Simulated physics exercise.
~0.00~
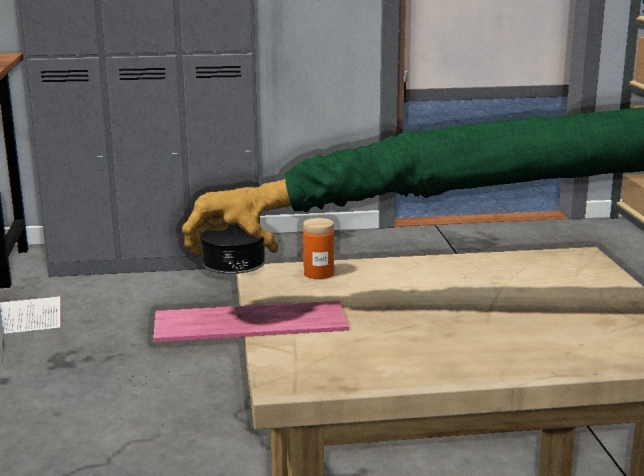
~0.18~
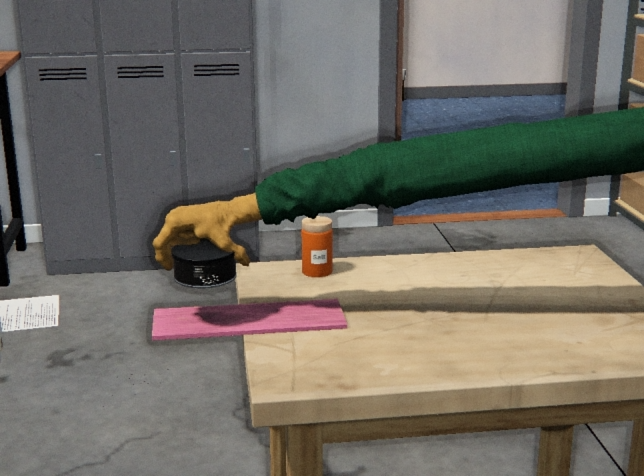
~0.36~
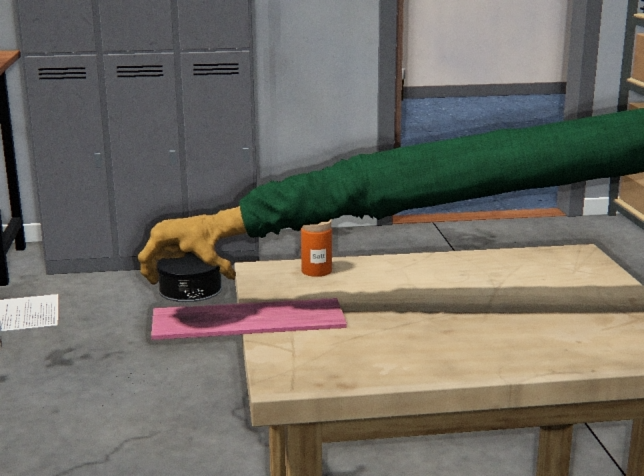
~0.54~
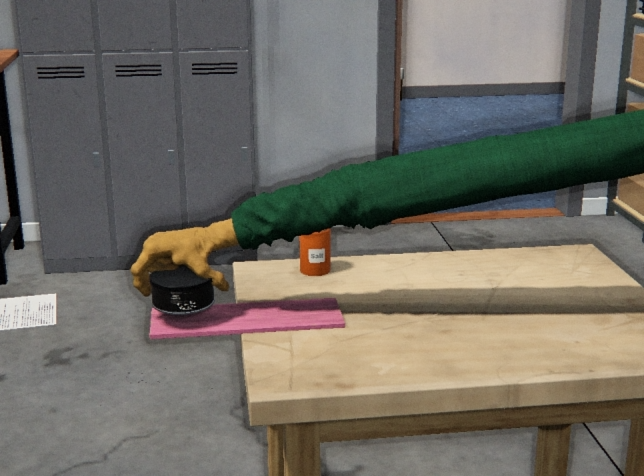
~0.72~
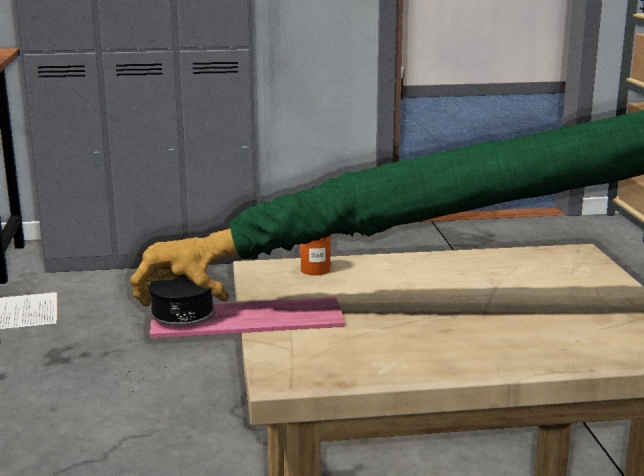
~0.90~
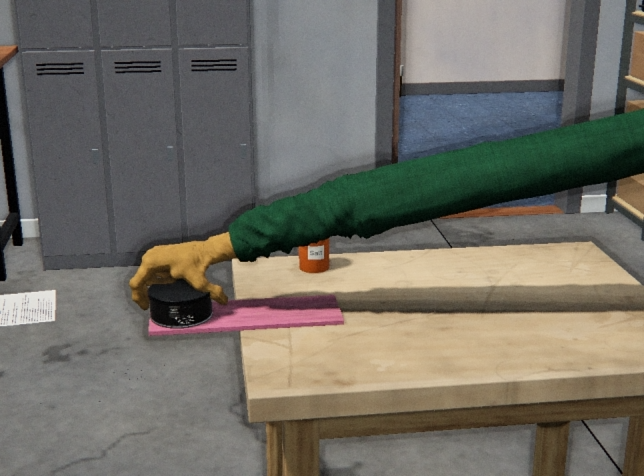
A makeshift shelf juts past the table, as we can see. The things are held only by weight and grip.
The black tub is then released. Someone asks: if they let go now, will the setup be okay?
No, it goes down.
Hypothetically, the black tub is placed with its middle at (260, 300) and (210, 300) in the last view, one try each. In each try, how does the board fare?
Try one: It stays where it is. Try two: It tumbles.
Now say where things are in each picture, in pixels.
Coming down; black tub (233, 249); orange jar (319, 249), in the first frame.
Coming down; black tub (205, 263); orange jar (317, 247), in the second frame.
Coming down; black tub (190, 276); orange jar (317, 246), in the third frame.
Coming down; black tub (182, 288); orange jar (315, 246), in the fourth frame.
Coming down; black tub (182, 298); orange jar (316, 245), in the fifth frame.
Set down, still held; black tub (181, 302); orange jar (314, 243), in the sixth frame.
Around 1.30 s, black tub and pink board now down on the floor or falling.
Around 1.40 s, things are still on the move.
Around 1.60 s, as before.
Finally (2.0 s), down on the floor or falling, black tub and pink board; orange jar still in place. The board goes over.
